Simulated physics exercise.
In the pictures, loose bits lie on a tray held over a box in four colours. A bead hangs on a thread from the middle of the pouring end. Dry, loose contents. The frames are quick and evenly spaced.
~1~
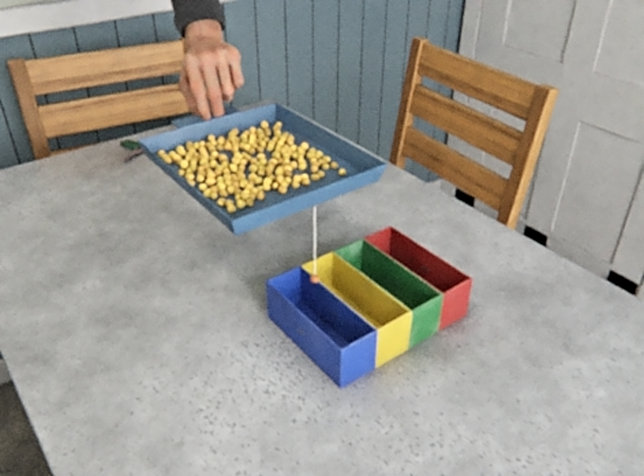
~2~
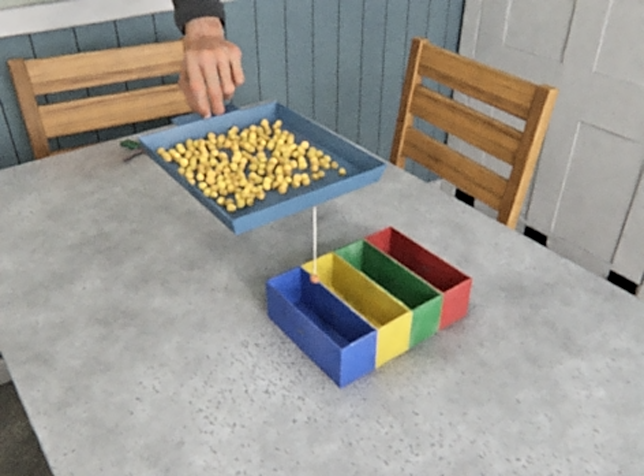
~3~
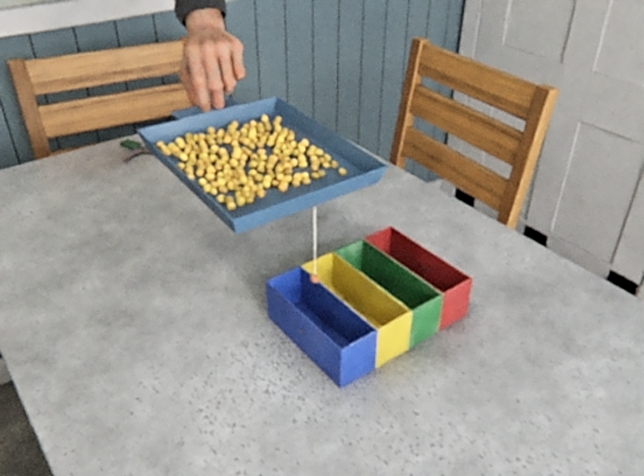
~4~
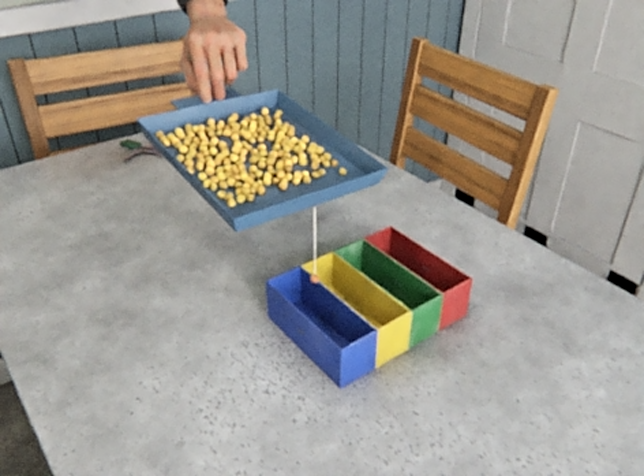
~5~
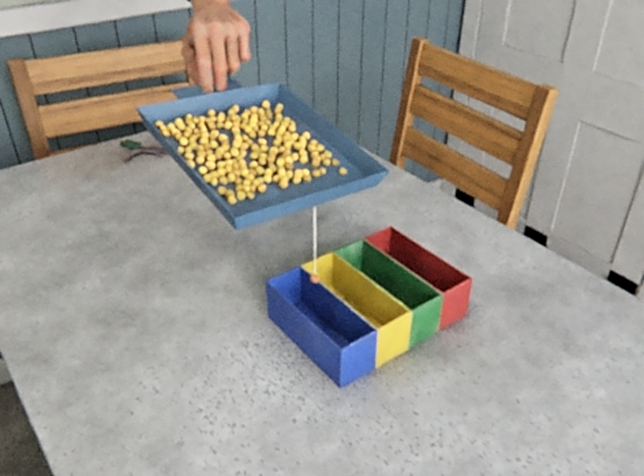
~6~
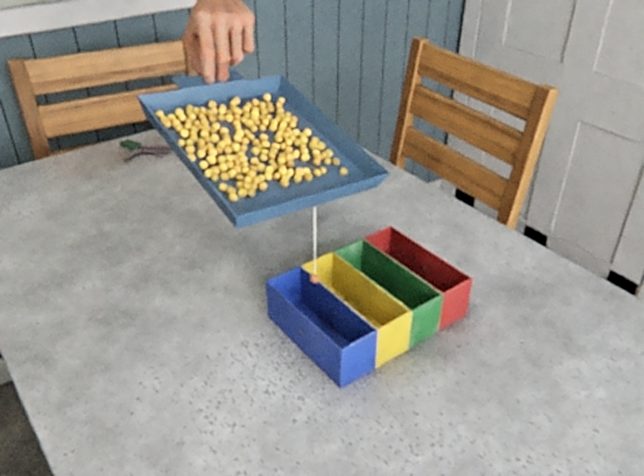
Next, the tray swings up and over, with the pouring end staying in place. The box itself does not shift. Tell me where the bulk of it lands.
The bulk lands in the green cell.
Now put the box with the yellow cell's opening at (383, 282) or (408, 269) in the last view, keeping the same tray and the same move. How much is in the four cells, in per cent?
Around 100 per cent for the first position, around 80 per cent for the second.
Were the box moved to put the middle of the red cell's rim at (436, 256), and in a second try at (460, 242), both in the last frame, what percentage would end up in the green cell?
First position: Some 40 %; second position: Some 0 %.
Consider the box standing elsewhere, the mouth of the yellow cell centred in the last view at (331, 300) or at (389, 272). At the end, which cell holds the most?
The red cell, and then yellow.
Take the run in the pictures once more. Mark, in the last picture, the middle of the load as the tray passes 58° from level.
In the last view, the load is centred close to (324, 163).
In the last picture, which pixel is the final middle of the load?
(387, 313).
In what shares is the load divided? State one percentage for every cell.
The blue cell holds about 10 %, the yellow cell about 20 %, the green cell about 60 % and the red cell about 10 %.
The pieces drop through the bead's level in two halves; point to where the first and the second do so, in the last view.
First part (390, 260), rest (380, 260).
Shortly afterwards, tray tipped steeply; all but a few on the tray; only a few in the green cell.
Next, tray tipped right over; near two thirds on the tray; a little in the green cell; a little in the yellow cell; only a few in the red cell; near a quarter falling or outside the box.
Some moments later, tray tipped past a quarter turn; near two thirds in the green cell; near a quarter in the yellow cell; a little in the blue cell; a little in the red cell.
In the end, tray tipped past a quarter turn; near two thirds in the green cell; near a quarter in the yellow cell; a little in the blue cell; a little in the red cell.
